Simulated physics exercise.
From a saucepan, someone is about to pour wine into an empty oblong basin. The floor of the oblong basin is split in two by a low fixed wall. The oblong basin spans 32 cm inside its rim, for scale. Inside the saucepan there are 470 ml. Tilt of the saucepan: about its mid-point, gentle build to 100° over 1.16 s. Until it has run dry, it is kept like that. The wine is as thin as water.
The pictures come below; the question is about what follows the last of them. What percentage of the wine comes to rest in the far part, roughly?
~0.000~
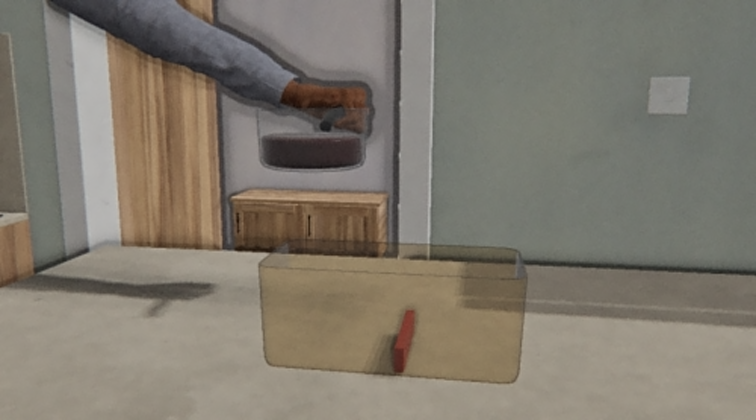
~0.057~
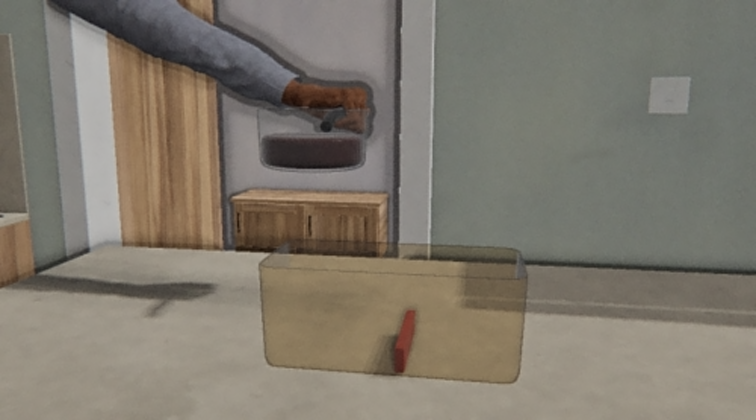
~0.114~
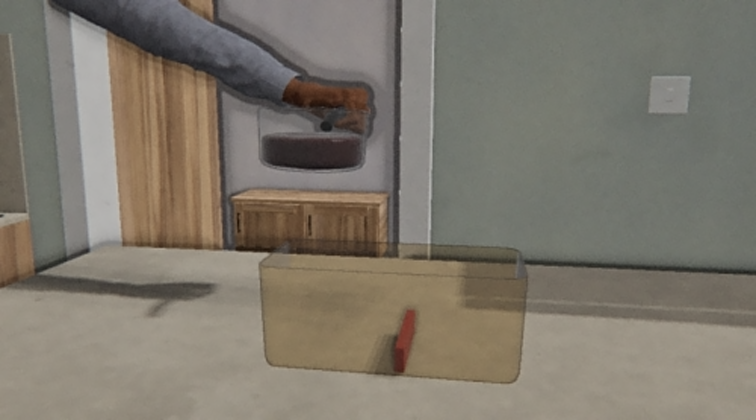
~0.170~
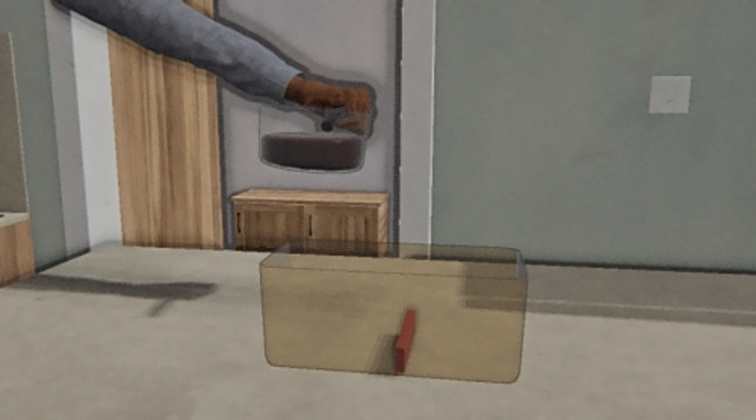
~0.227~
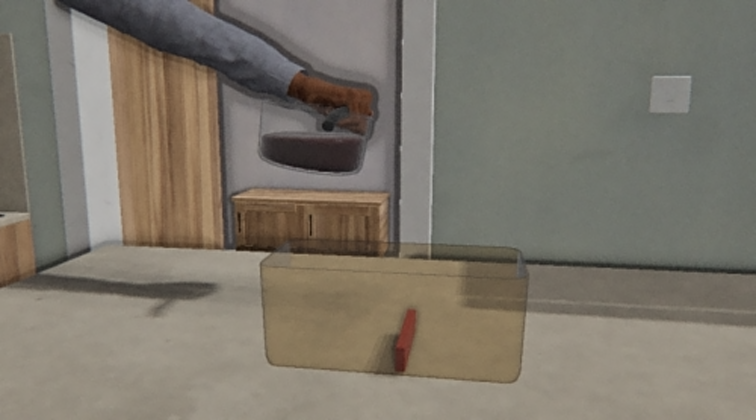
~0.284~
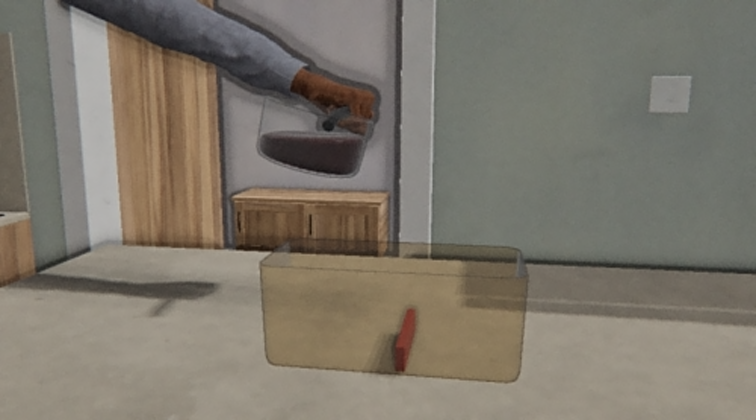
54 %.
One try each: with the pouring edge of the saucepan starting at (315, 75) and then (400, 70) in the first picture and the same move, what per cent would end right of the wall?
10 then 90 %.
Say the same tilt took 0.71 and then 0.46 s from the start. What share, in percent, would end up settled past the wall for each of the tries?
It comes to 45 per cent, and then 30 per cent.
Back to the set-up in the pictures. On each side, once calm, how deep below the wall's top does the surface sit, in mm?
Looks like roughly 22 mm on the left and roughly 18 mm on the right.
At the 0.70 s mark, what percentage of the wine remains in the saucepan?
Around 68 in a hundred.
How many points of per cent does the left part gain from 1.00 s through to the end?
That works out to roughly 26 per cent of the whole.
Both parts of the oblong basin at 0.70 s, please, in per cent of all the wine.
Left about 3, right about 0.
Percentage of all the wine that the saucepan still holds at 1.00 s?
Roughly 18 per cent.
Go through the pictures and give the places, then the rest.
In the first picture, it leans 0°; its right rim is at (366, 112); the wine meets the walls at (266, 135) and (364, 137); the oblong basin's rim runs from (274, 253) to (523, 265); the wall's top is at (405, 329).
In the second picture, it leans 1°; its right rim is at (366, 112); the wine meets the walls at (266, 135) and (364, 138).
In the third picture, it leans 2°; its right rim is at (367, 114); the wine meets the walls at (266, 135) and (364, 137).
In the fourth picture, it leans 5°; its right rim is at (368, 117); the wine meets the walls at (266, 135) and (365, 138).
In the fifth picture, it leans 9°; its right rim is at (370, 120); the wine meets the walls at (266, 134) and (366, 138).
In the sixth picture, it leans 14°; its right rim is at (371, 125); the wine meets the walls at (265, 134) and (366, 138).
By 0.70 s the tilt is 66° and 69 per cent is still to pour, 3 is left of the wall and 0 right of it.
By 1.00 s the tilt is 95° and 17 per cent is still to pour, 20 is left of the wall and 47 right of it.
By 1.32 s the tilt is 100° and 2 per cent is still to pour, 43 is left of the wall and 53 right of it.
By 1.66 s the tilt is 100° and 0 per cent is still to pour, 45 is left of the wall and 54 right of it.
At rest 45 per cent lies left of the wall, 54 right of it and 1 outside.
